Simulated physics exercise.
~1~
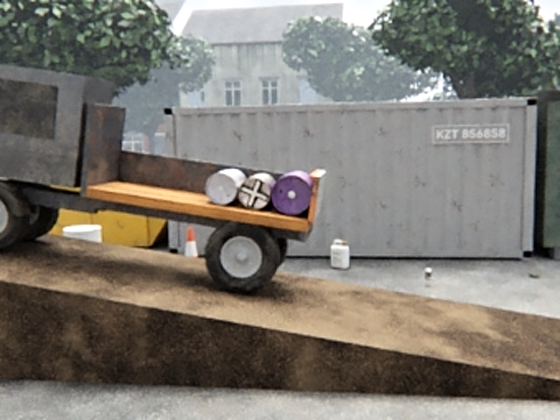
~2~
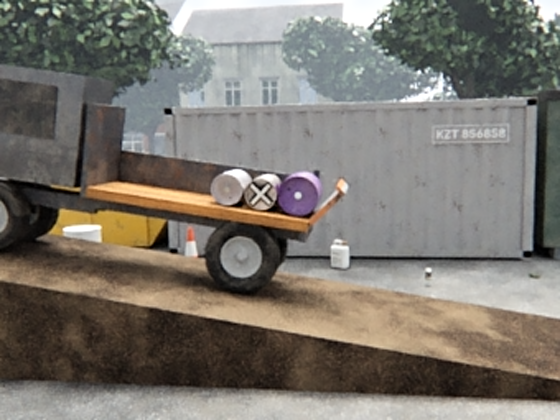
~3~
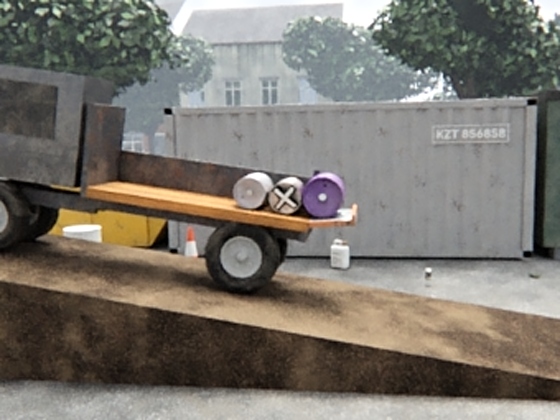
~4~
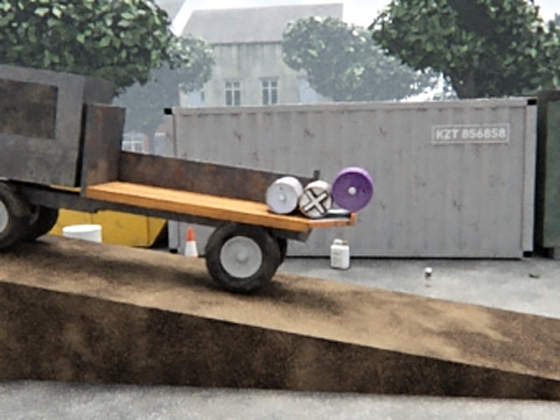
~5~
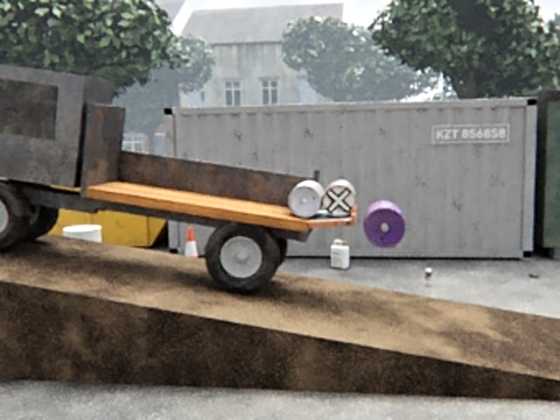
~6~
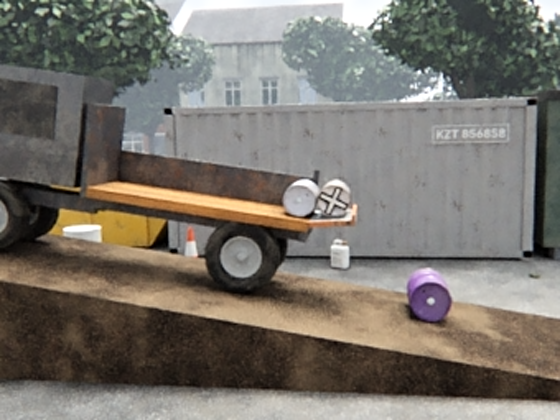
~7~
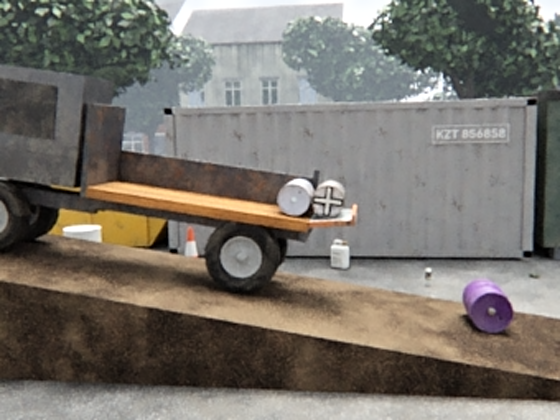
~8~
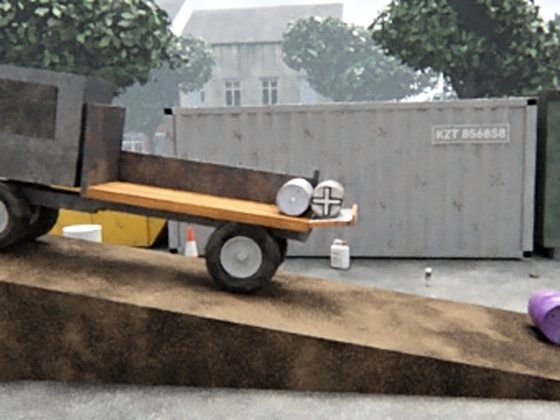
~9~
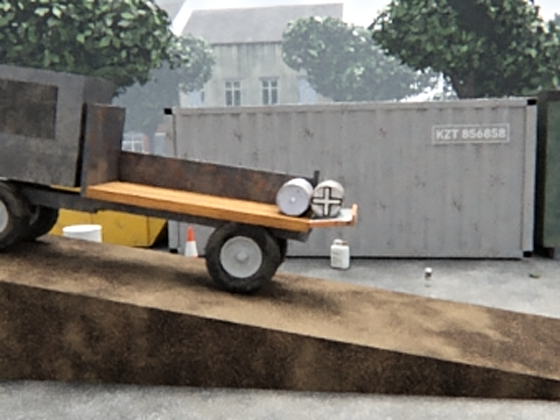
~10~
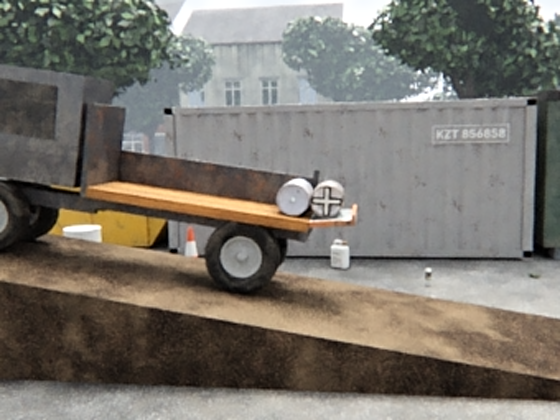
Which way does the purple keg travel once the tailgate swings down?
It travels to the right, rolling off the end of the gate and on down the ramp.
A dark, weathered pick-up with an orange-brown wooden bed stands nose-up on a brown earth ramp, seen from the side, with a grey shipping container, trees and a house behind. Three kegs, one pale, one marked with a cross and one purple, sit end-on near the tail. The tailgate swings down and the kegs roll right onto it. The purple keg goes over the edge, drops onto the ramp and rolls down it out of view. The other two stop near the gate's edge, roll back slightly and finally rest side by side on the lowered gate.
